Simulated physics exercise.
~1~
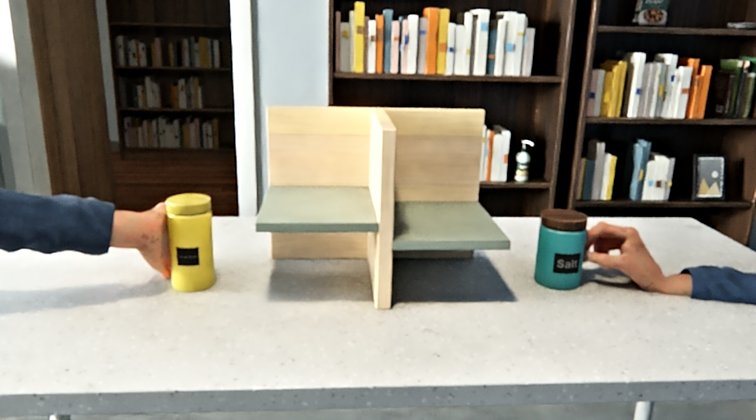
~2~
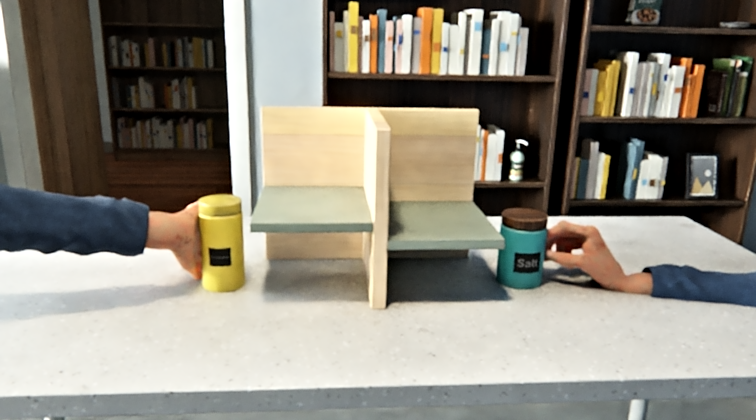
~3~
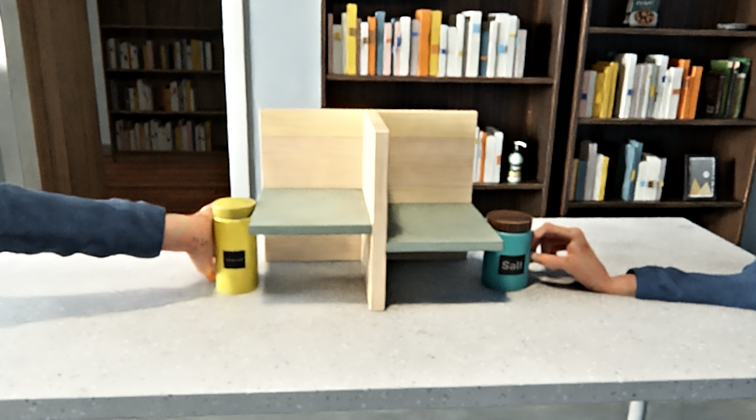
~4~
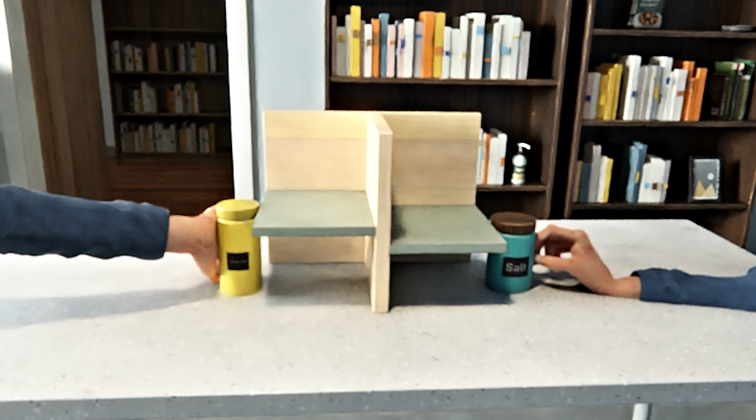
The clip opens on a pale tabletop where a wooden stand with two grey-green shelves sits between a yellow jar on the left and a turquoise jar labelled "Salt" on the right, with bookshelves behind. A hand holds each jar from its outer side. The left hand slides the yellow jar rightward while the right hand slides the turquoise jar leftward, both staying upright. The jars draw close to the stand until each meets the outer edge of a shelf. There they stop, too tall to pass beneath, with the hands still on them.
